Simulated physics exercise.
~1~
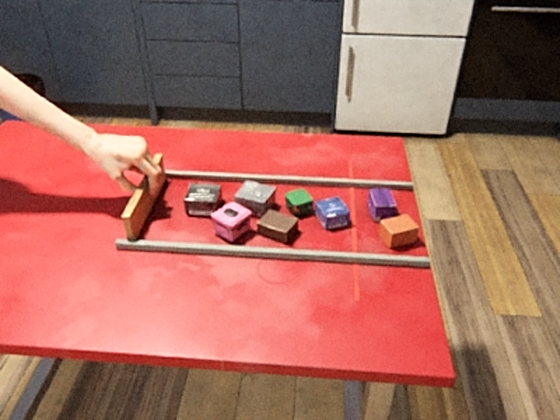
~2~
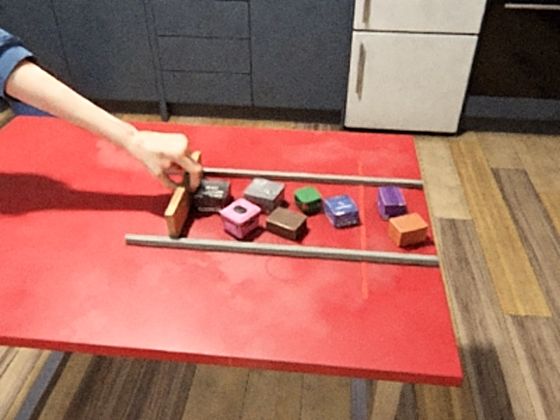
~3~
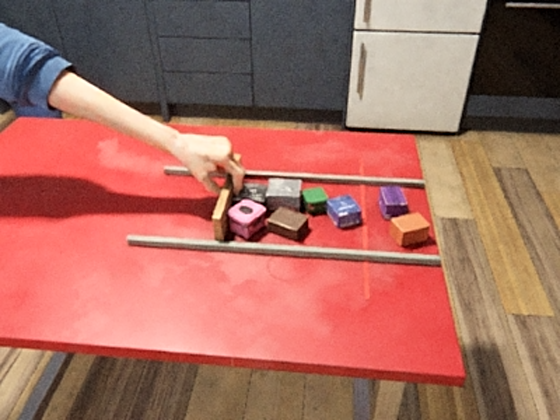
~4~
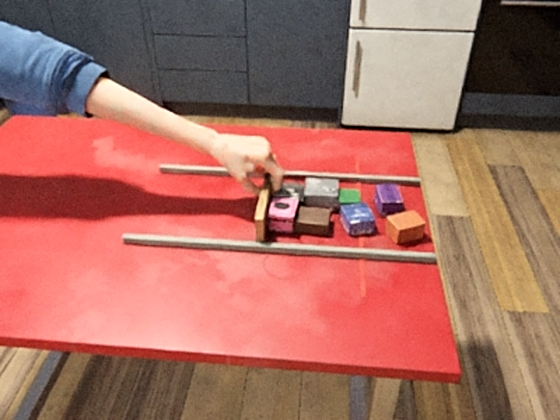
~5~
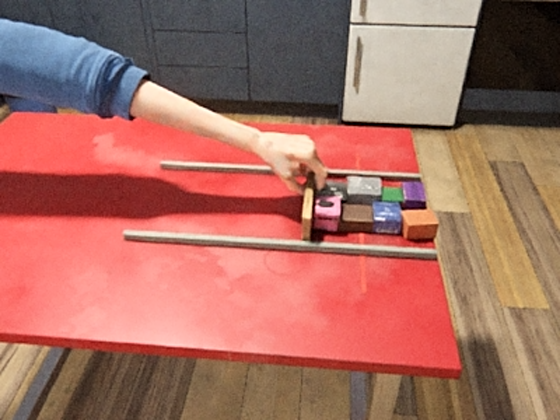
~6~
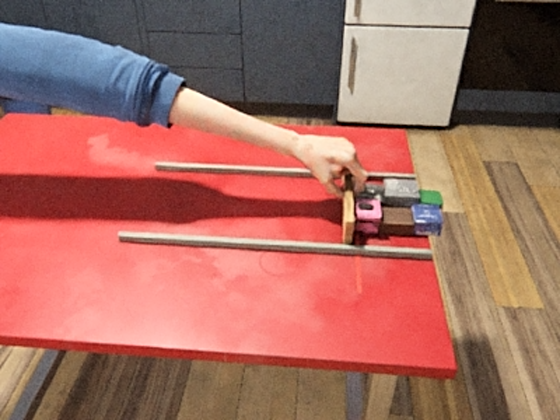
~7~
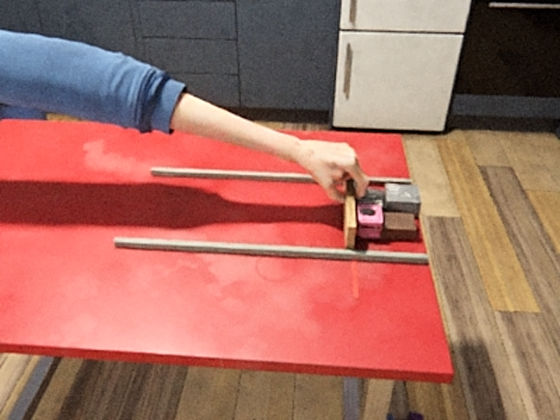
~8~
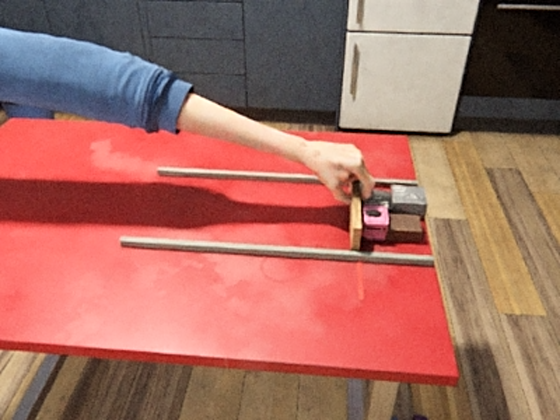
A hand sliding an upright board rightward between two rails, bunching small boxes together and pushing several off a red table's edge.
